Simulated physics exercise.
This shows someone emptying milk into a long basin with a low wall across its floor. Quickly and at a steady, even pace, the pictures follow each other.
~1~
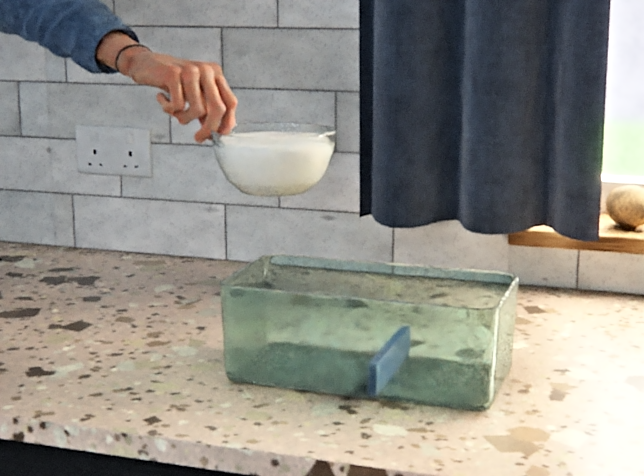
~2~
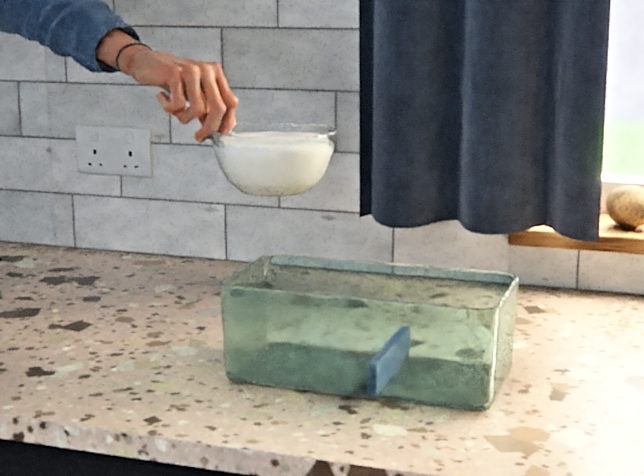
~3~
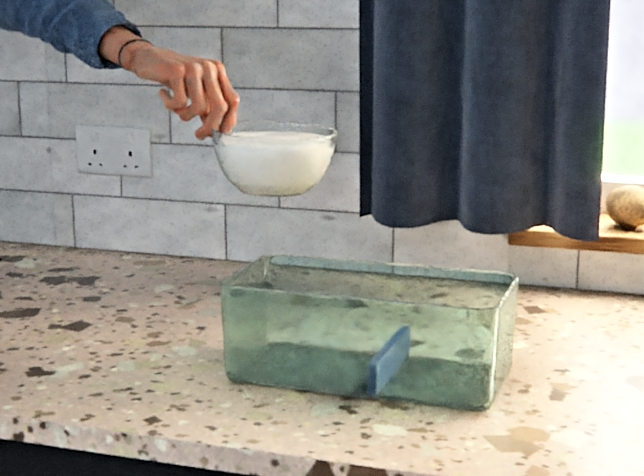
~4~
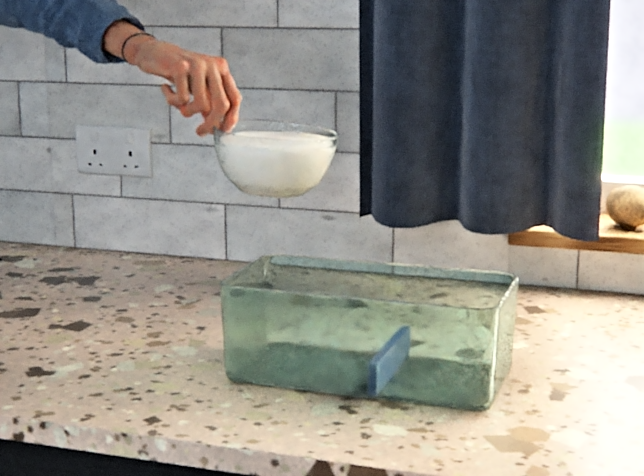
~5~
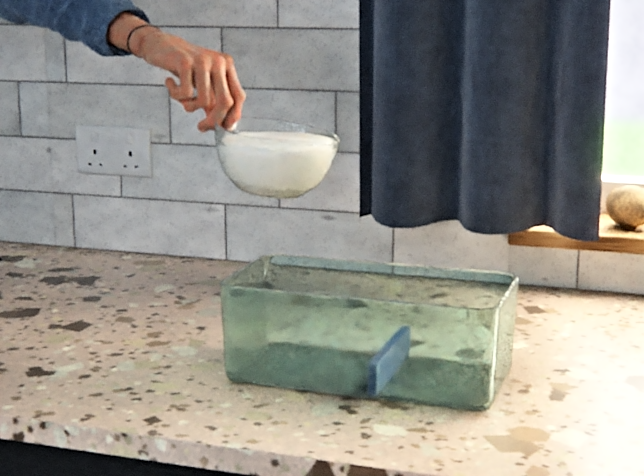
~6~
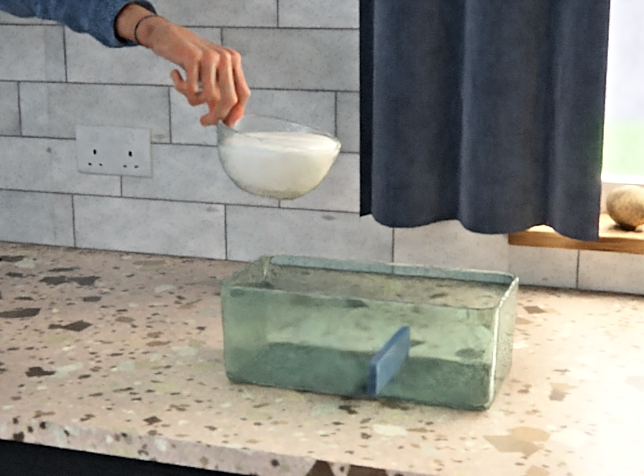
A hand held a clear glass bowl of milk above a long, greenish glass basin on a speckled counter, then slowly tilted it slightly down to the right while the basin stayed still.
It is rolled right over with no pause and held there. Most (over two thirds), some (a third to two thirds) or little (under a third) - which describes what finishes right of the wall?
Some.
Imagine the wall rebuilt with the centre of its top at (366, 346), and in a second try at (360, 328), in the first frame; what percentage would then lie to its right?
First try: Roughly 75 per cent; second try: 80 per cent.
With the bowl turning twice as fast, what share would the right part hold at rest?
It comes to some 35 in a hundred.
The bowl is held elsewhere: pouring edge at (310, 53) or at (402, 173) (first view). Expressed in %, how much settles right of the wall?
You'd get 45 percent from the first and 95 percent from the second.
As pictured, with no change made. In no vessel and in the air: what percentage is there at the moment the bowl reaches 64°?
I'd say some 35 per cent of it.
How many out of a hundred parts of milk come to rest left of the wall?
It comes to about 50 per cent.
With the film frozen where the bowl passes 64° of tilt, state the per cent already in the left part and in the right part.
Split is about 10 % to the left and 15 % to the right.
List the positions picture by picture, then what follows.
In the first picture, it leans 0°; its right rim is at (332, 134); the milk meets the walls at (222, 136) and (331, 142); the long basin's rim runs from (243, 270) to (508, 293); the wall's top is at (391, 345).
In the second picture, it leans 1°; its right rim is at (332, 135); the milk meets the walls at (223, 136) and (331, 142).
In the third picture, it leans 2°; its right rim is at (333, 137); the milk meets the walls at (223, 136) and (331, 143).
In the fourth picture, it leans 5°; its right rim is at (334, 140); the milk meets the walls at (224, 136) and (333, 144).
In the fifth picture, it leans 9°; its right rim is at (335, 144); the milk meets the walls at (225, 136) and (333, 144).
In the sixth picture, it leans 13°; its right rim is at (336, 149); the milk meets the walls at (227, 137) and (336, 144).
A moment on, the bowl is tipped part way and 44 per cent is still to pour, 8 is left of the wall and 15 right of it.
Next, the bowl is tipped on its side and 3 per cent is still to pour, 39 is left of the wall and 50 right of it.
Then the bowl is tipped right over and 0 per cent is still to pour, 49 is left of the wall and 51 right of it.
Later the bowl is tipped right over and 0 per cent is still to pour, 49 is left of the wall and 51 right of it.
At rest 49 per cent lies left of the wall, 51 right of it and 1 outside.
